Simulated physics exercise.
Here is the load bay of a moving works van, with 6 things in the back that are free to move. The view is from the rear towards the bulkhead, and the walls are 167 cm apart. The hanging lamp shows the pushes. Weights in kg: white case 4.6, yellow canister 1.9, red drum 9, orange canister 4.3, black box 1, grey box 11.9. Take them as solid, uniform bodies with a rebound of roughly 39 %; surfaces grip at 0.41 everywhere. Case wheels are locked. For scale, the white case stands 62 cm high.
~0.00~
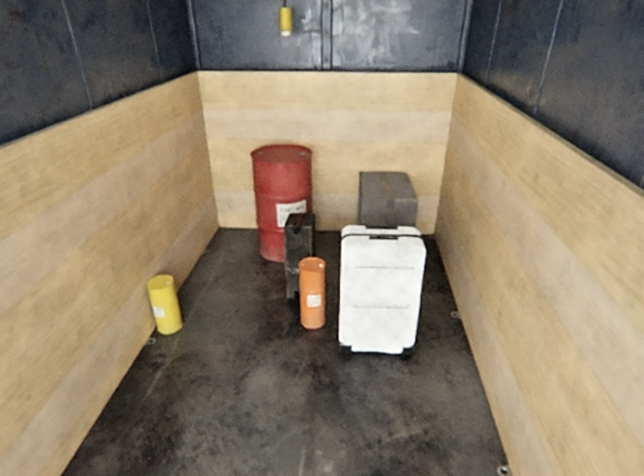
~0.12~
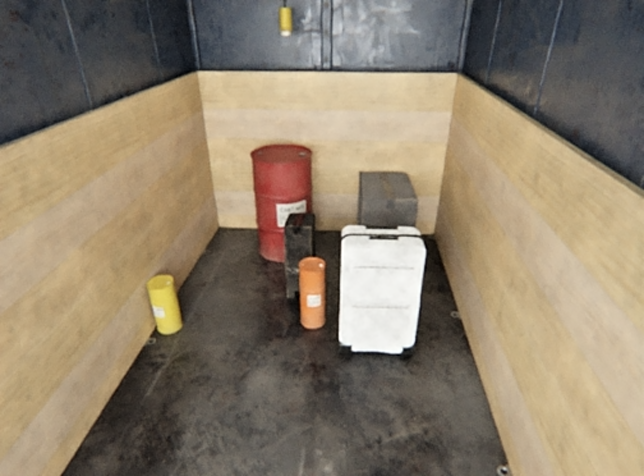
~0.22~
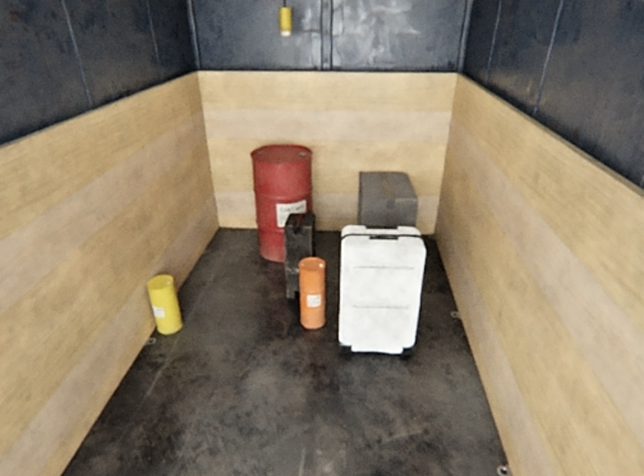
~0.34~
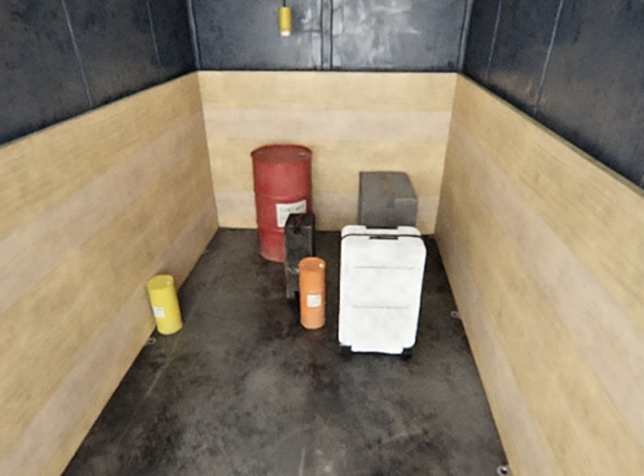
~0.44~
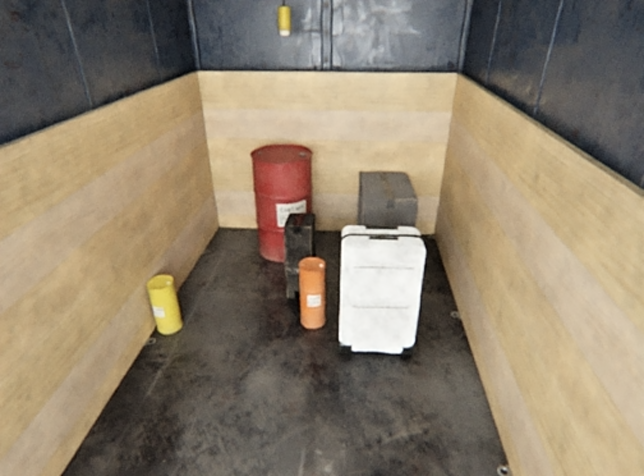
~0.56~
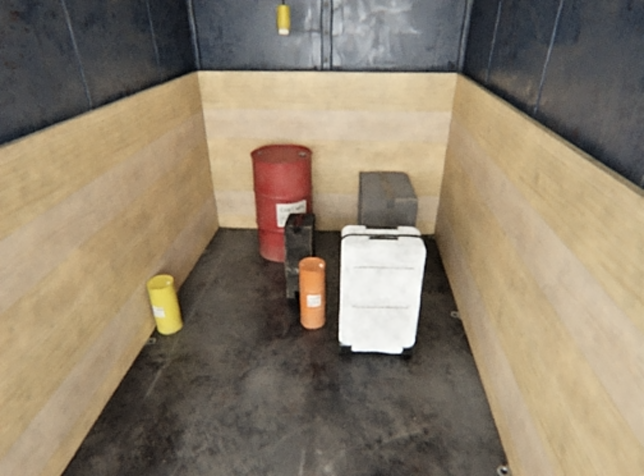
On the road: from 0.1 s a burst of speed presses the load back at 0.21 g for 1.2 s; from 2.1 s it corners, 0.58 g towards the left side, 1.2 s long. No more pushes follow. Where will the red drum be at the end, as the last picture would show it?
Look near (231, 201).
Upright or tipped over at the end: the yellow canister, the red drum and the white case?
The yellow canister stays upright; the red drum is still upright; the white case is still upright.
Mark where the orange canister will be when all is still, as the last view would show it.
At about (222, 281).
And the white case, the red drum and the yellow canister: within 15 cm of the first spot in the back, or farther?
The white case gets shifted; the red drum leaves its spot; the yellow canister stays put.
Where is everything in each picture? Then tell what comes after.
In the first picture, steady run; red drum (284, 203); white case (378, 291).
In the second picture, steady run; orange canister (313, 293); black box (301, 257).
In the third picture, push 0.10 g backwards; grey box (384, 219); white case (378, 291).
In the fourth picture, push 0.20 g backwards; yellow canister (165, 305); orange canister (313, 293).
In the fifth picture, push 0.21 g backwards; black box (301, 257); grey box (384, 219).
In the sixth picture, push 0.21 g backwards; red drum (284, 203); white case (378, 291).
By 2.76 s, push 0.58 g left; red drum 17 cm from its spot near (259, 202); black box tilted 73°; orange canister on its side.
By 3.06 s, push 0.56 g left; red drum 37 cm from its spot near (230, 201); orange canister on its side; black box on its side.
When it is over (4.0 s), lying over in the back, orange canister and black box; not toppled but over 15 cm from the start, white case, red drum and grey box; yellow canister within 15 cm of the start. End places, in pixels of the last picture, red drum near (231, 201).
